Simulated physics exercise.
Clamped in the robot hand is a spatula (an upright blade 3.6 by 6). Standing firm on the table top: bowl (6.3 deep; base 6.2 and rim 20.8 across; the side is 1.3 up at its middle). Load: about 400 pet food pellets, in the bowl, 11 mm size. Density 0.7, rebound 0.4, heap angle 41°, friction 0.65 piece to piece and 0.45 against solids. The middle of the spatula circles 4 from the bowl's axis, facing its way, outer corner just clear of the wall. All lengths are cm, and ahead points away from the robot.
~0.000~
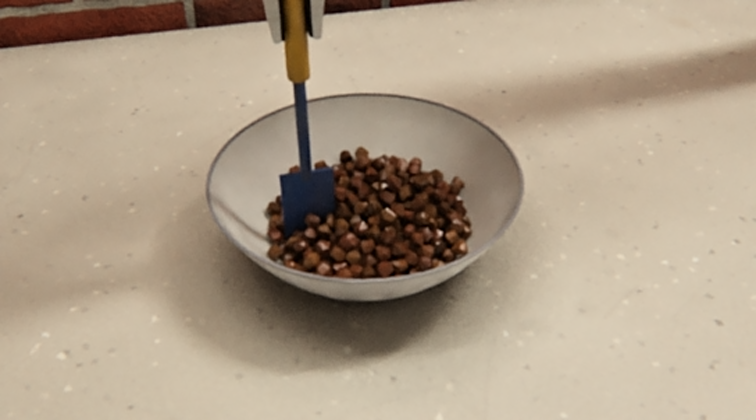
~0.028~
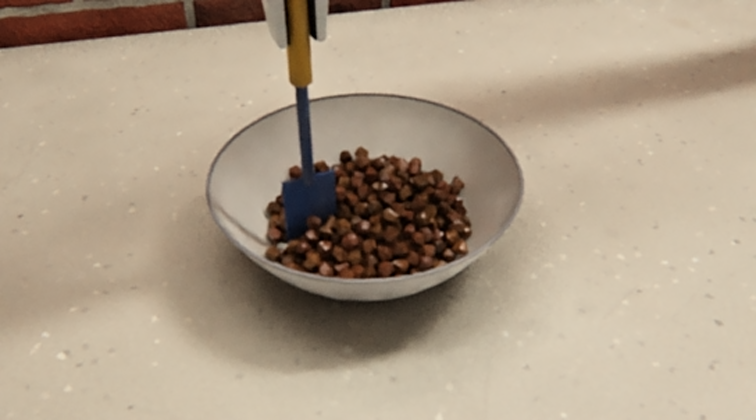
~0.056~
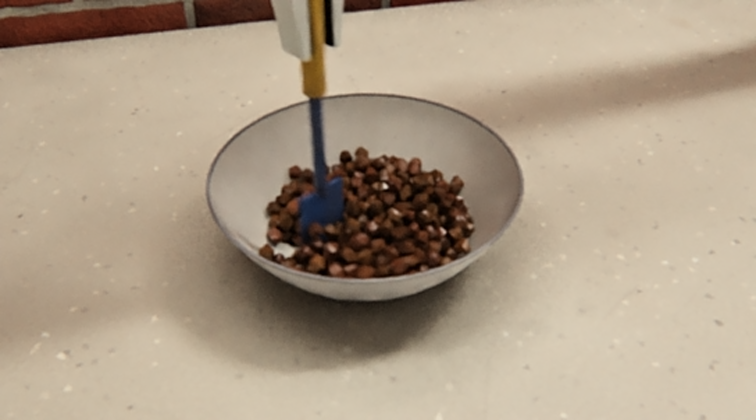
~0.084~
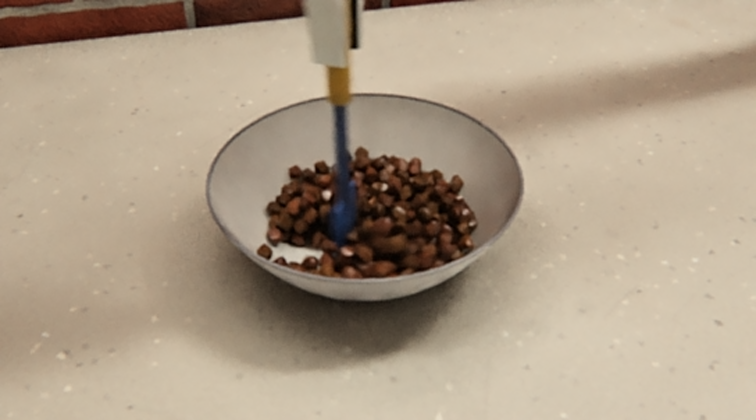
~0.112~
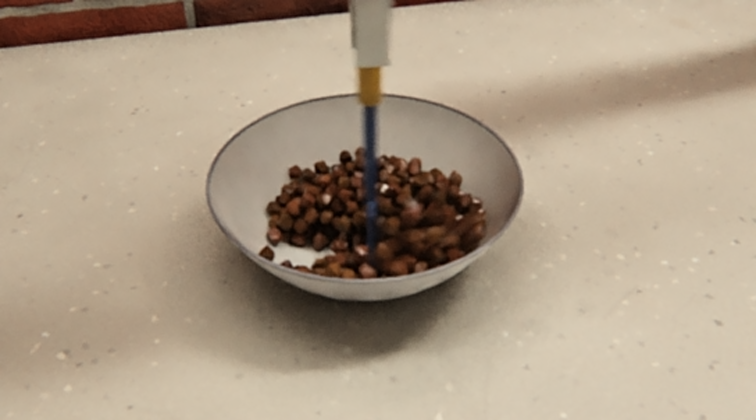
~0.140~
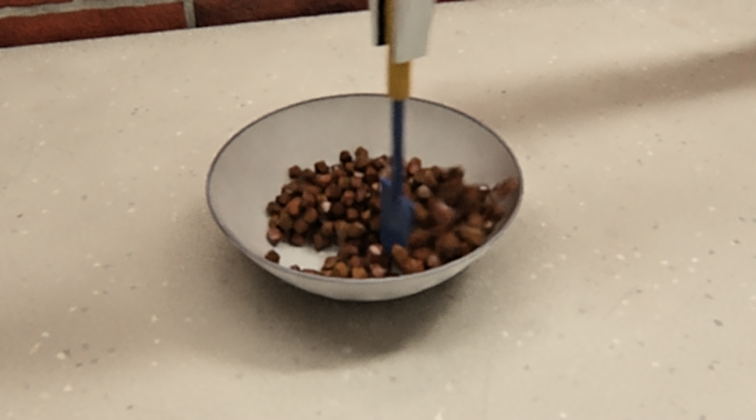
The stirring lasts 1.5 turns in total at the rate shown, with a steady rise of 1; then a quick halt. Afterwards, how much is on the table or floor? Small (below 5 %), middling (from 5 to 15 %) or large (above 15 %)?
Share on the table or floor: Middling (from 5 to 15 %).
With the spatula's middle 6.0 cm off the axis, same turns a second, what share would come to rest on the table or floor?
It would be near 10 per cent.
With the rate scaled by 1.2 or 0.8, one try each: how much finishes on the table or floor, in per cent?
Some 15 and 5 per cent.
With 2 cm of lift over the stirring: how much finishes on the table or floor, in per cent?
About 5 per cent.
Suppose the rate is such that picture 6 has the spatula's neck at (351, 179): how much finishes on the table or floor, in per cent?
About 0 per cent.
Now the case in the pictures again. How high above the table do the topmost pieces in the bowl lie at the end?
About 6.0 cm.
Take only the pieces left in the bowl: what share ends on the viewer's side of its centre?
About 50 per cent.
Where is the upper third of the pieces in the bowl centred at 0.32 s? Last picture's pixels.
Around (339, 142).
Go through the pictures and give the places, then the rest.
Spatula neck at (305, 153), 0° round; upper third of the load around (375, 205), from x 275 to 465, top at y 155; 404 in the bowl, in the first frame.
Spatula neck at (307, 158), 9° round; upper third of the load around (375, 205), from x 275 to 465, top at y 155, in the second frame.
Spatula neck at (320, 169), 32° round; upper third of the load around (375, 210), from x 270 to 465, top at y 155, in the third frame.
Spatula neck at (343, 177), 58° round; upper third of the load around (383, 227), from x 265 to 470, top at y 155, in the fourth frame.
Spatula neck at (371, 178), 83° round; upper third of the load around (402, 225), from x 270 to 480, top at y 155, in the fifth frame.
Spatula neck at (397, 172), 108° round; upper third of the load around (427, 215), from x 275 to 510, top at y 155; 404 in the bowl, in the sixth frame.
By 0.32 s, 274° round, highest piece 8 above the table; 384 in the bowl, 10 on the table or floor, 10 in flight or on the tool.
By 0.51 s, 79° round, highest piece 8 above the table; 369 in the bowl, 34 on the table or floor, 1 in flight or on the tool.
By 0.80 s, 180° round, highest piece 6 above the table; 364 in the bowl, 39 on the table or floor, 1 in flight or on the tool.
By 1.50 s, 180° round, highest piece 6 above the table; 364 in the bowl, 40 on the table or floor.
Final count, 364 in the bowl, 40 on the table or floor. That is 10 % on the table or floor.
